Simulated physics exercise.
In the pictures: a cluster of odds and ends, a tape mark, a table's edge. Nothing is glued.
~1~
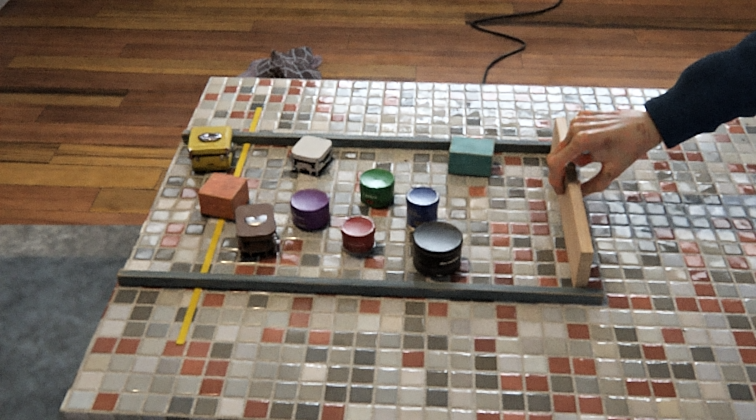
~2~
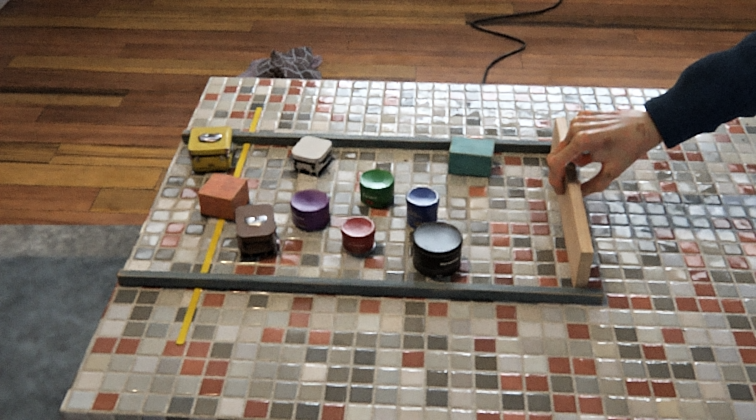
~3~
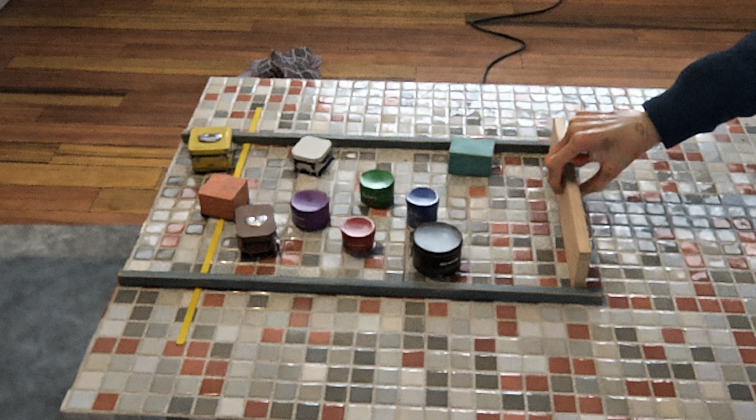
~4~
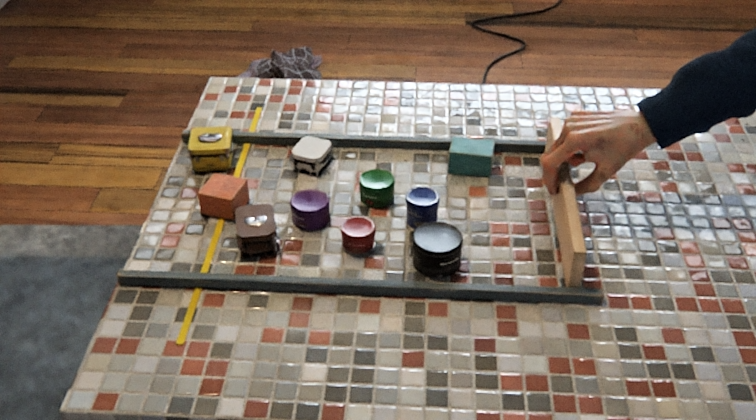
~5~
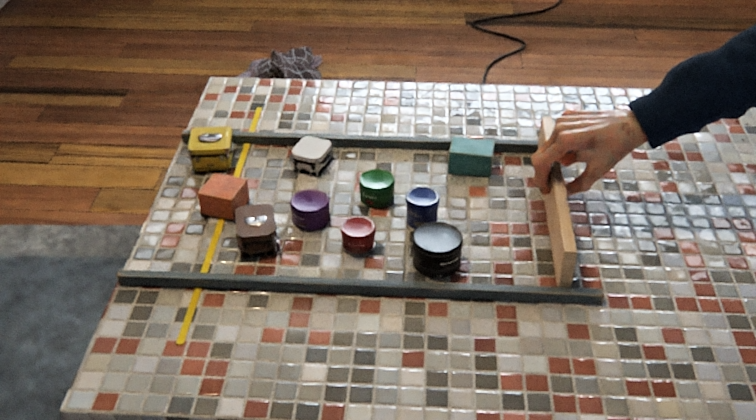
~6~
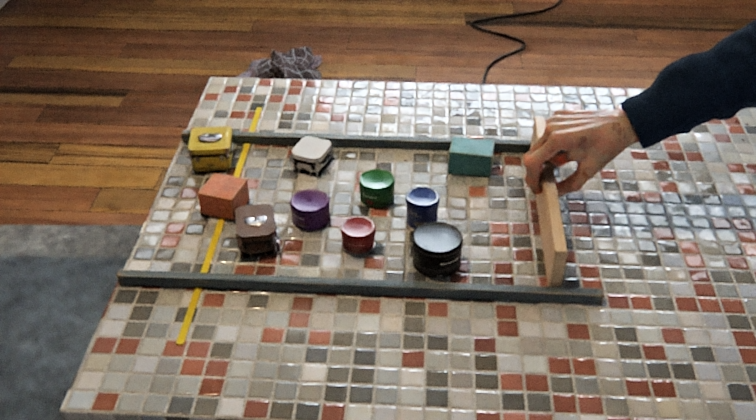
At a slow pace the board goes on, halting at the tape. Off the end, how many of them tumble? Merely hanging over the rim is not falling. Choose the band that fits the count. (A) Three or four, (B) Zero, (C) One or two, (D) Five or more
C, one or two.
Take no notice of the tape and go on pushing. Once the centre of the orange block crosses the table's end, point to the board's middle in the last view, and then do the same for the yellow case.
Near (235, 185) in the first case, near (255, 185) in the other.
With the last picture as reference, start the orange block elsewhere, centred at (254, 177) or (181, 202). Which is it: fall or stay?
Well, the orange block stays aboard in the first case and is gone in the second.
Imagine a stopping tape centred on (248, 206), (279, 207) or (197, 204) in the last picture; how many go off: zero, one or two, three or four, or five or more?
Place by place, the answers come out as 1 or 2; none at all; at least five.
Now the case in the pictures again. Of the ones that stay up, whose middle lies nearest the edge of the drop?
White case.
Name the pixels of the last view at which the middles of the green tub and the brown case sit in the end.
The green tub ends at (214, 182) and the brown case at (156, 228).
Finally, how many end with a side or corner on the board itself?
5 end up touching it.
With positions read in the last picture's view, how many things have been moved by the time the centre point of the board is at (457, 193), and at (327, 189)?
Counts: 2 and 8.
Soon after, none off yet; yellow case at rest near (212, 150); orange block at rest near (224, 196); brown case at rest near (256, 231).
At rest, the number that fall off is one or two; fallen, orange block and yellow case.
